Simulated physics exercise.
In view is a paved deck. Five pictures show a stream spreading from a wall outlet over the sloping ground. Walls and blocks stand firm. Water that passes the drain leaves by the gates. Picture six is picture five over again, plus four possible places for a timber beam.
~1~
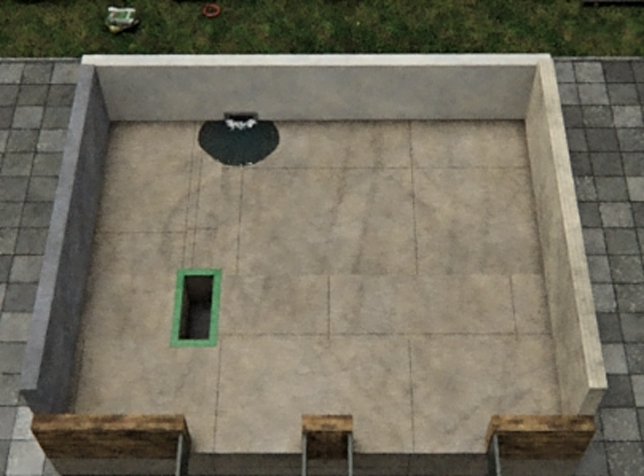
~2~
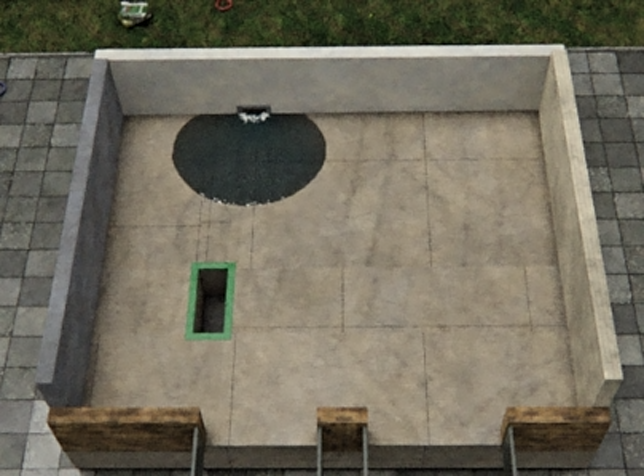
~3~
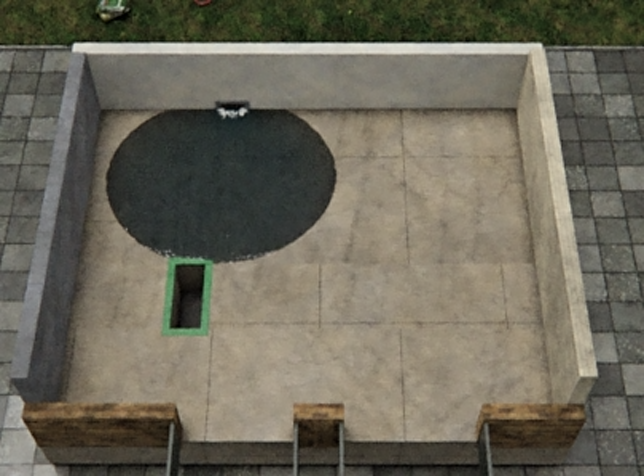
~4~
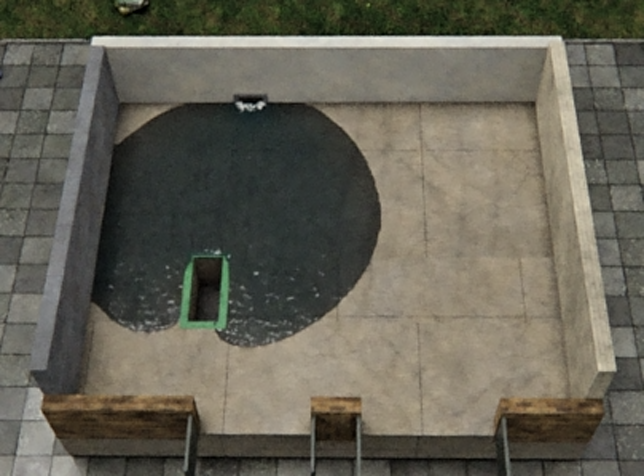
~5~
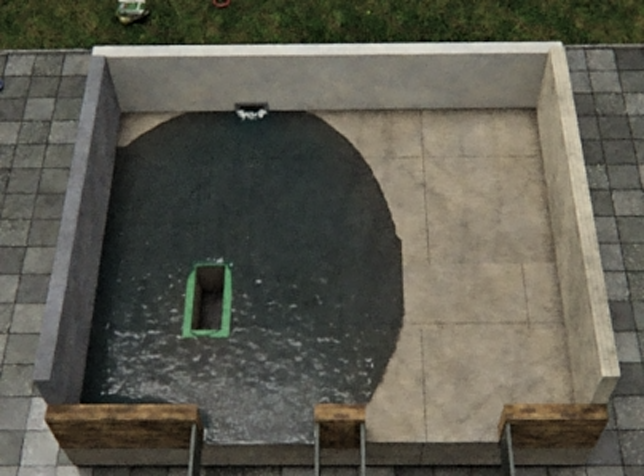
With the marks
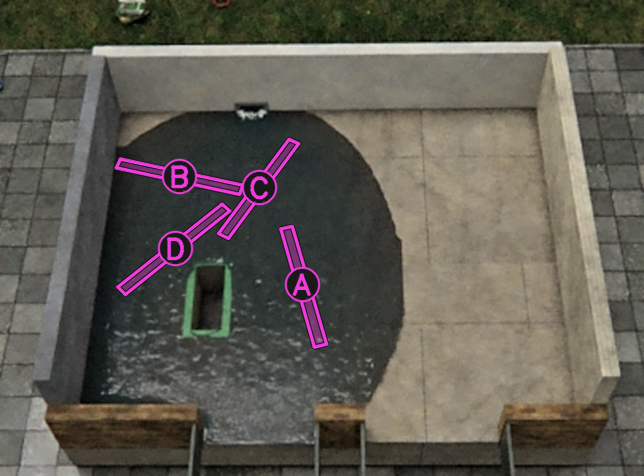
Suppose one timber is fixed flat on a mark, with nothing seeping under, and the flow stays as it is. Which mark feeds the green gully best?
Go for A.
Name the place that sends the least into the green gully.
It is B.
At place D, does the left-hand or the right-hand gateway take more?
The left one.
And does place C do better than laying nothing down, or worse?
It is worse.
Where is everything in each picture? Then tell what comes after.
In the first picture, outfall at (241, 117); green gully at (196, 307); open gate at (247, 438); open gate at (418, 438); 3 % of the ground under water, visible out to (266, 154); green gully still dry.
In the second picture, 9 % of the ground under water, visible out to (281, 197); green gully still dry.
In the third picture, 21 % of the ground under water, visible out to (170, 252); green gully still dry.
In the fourth picture, 37 % of the ground under water, visible out to (129, 322); green gully taking water.
In the fifth picture, 54 % of the ground is wet; green gully taking water.
In magenta, A from (286, 227) to (320, 345); B from (118, 163) to (241, 189); C from (223, 235) to (293, 141); D from (121, 290) to (225, 207).
Choosing A, about 26 % of the stream goes into the green gully, about 74 % out by the gates.
Choosing B, about 9 % of the stream goes into the green gully, about 90 % out by the gates.
Choosing C, about 15 % of the stream goes into the green gully, about 85 % out by the gates.
Choosing D, about 13 % of the stream goes into the green gully, about 86 % out by the gates.
